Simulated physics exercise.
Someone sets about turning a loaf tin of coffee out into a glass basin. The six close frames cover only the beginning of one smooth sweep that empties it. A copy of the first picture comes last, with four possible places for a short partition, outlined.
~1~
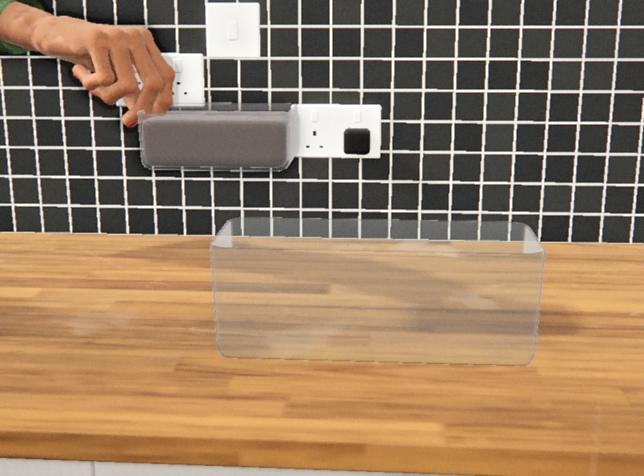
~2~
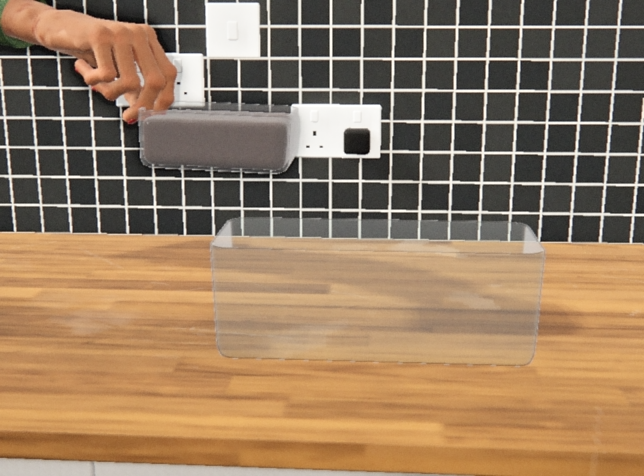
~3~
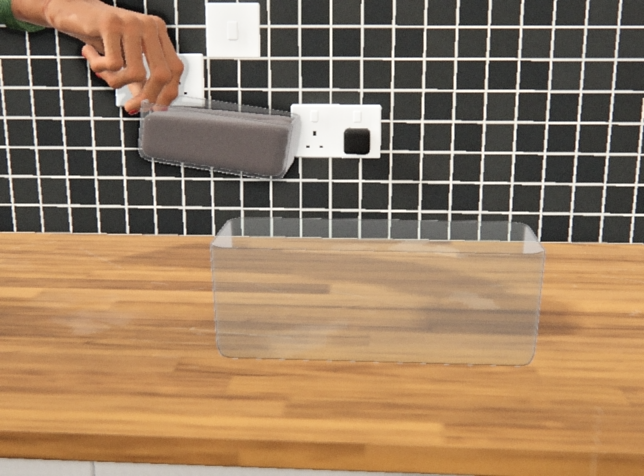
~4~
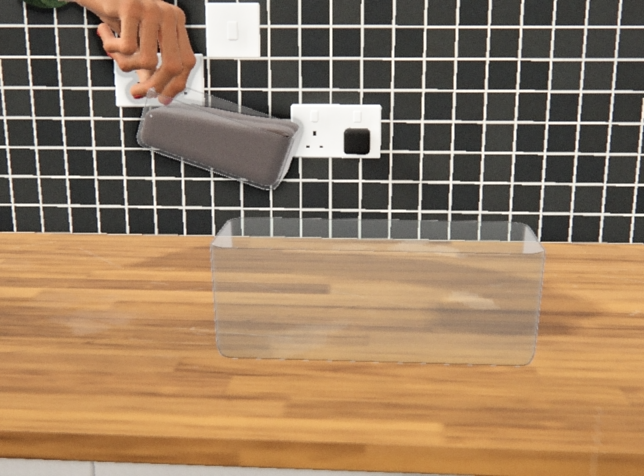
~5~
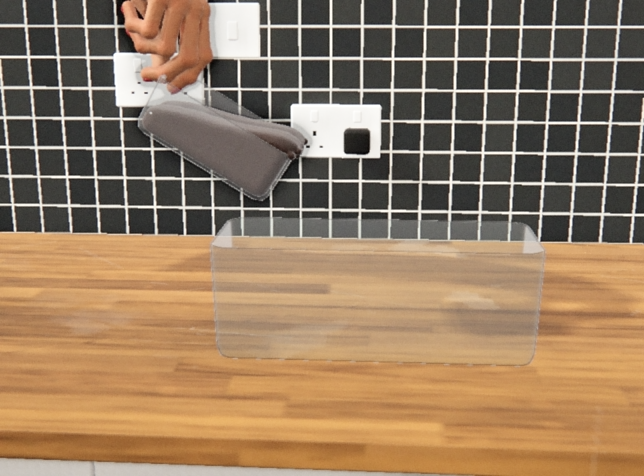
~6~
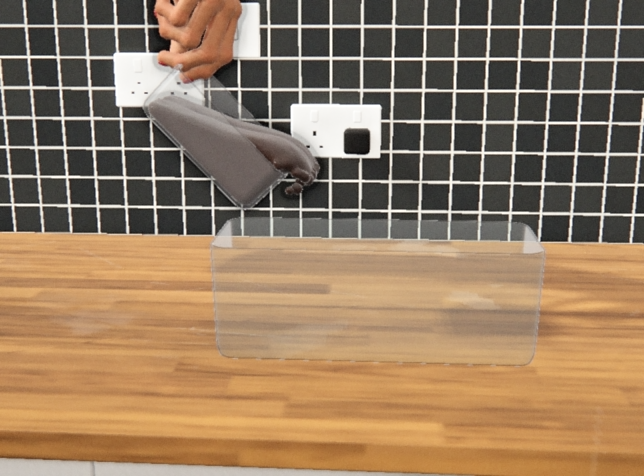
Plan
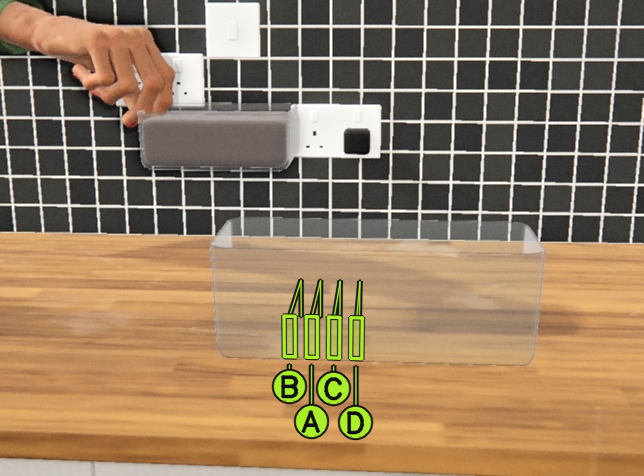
A hand tilts a clear tin rightward above a glass basin, and dark coffee crosses its lip.
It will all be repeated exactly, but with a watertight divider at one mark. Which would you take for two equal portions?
Take C.
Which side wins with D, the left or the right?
The left one.
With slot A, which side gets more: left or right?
The right side.
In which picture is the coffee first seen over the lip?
In picture 4.
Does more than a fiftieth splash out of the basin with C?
Yes.
On the marked copy, A at (311, 365); B at (289, 364); C at (333, 366); D at (355, 366).
With A, about 29 % ends left of the wall and 64 % right of it; 7 % is lost outside.
With B, about 19 % ends left of the wall and 73 % right of it; 7 % is lost outside.
With C, about 48 % ends left of the wall and 42 % right of it; 9 % is lost outside.
With D, about 69 % ends left of the wall and 20 % right of it; 11 % is lost outside.
